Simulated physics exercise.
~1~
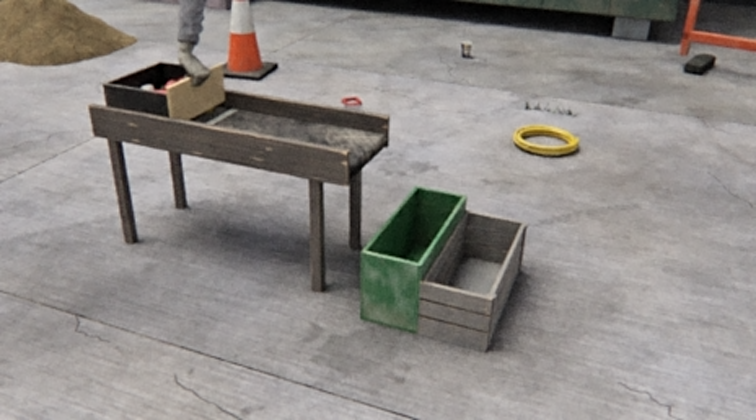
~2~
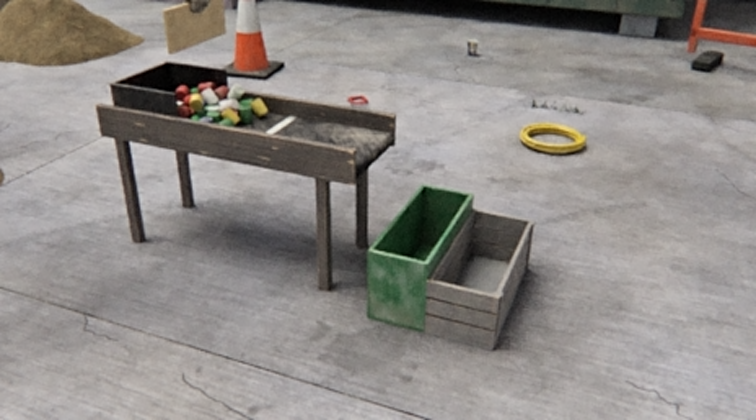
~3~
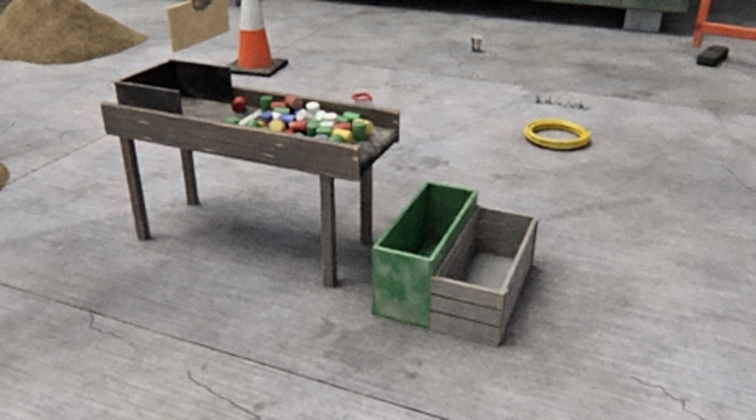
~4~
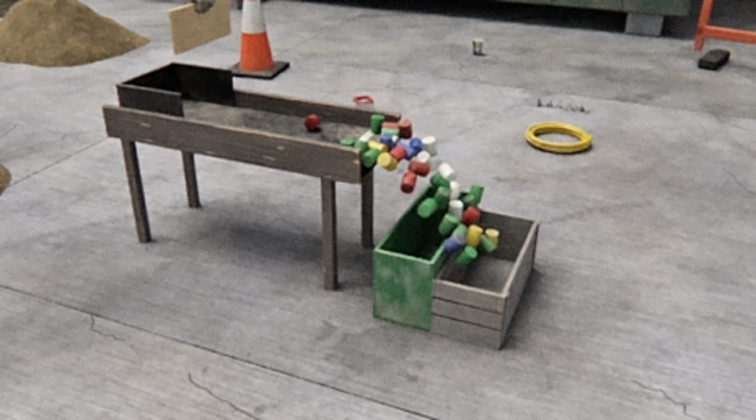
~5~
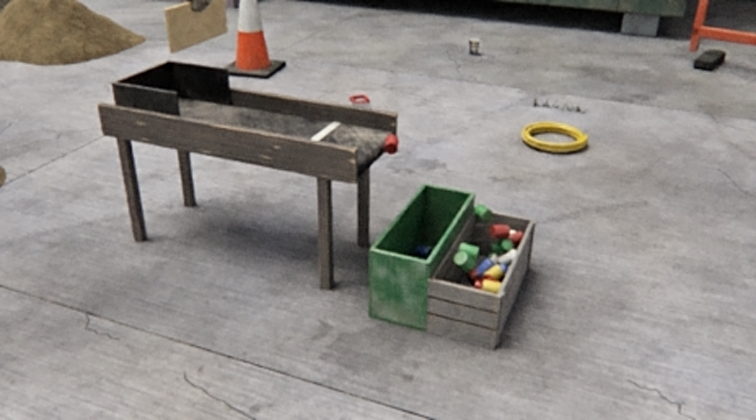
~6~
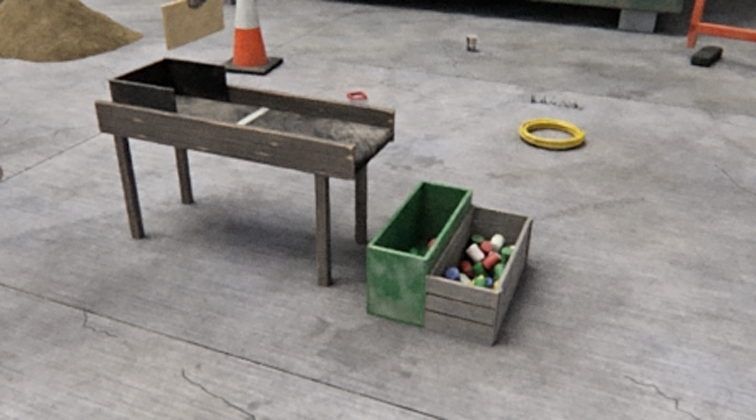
Small jars in red, green, yellow, white and blue sit heaped in a black pen at the left end of a raised belt on wooden legs. A flat panel at the pen's edge lifts, and the jars slide out to the right in a loose cluster, some tipped on their sides. They spread along the belt and pour off its right end, tumbling towards a green tub and a grey box beyond it. A last red one reaches the edge after the rest. Finally the belt is empty, with most of the jars piled in the grey box and a few in the green tub.
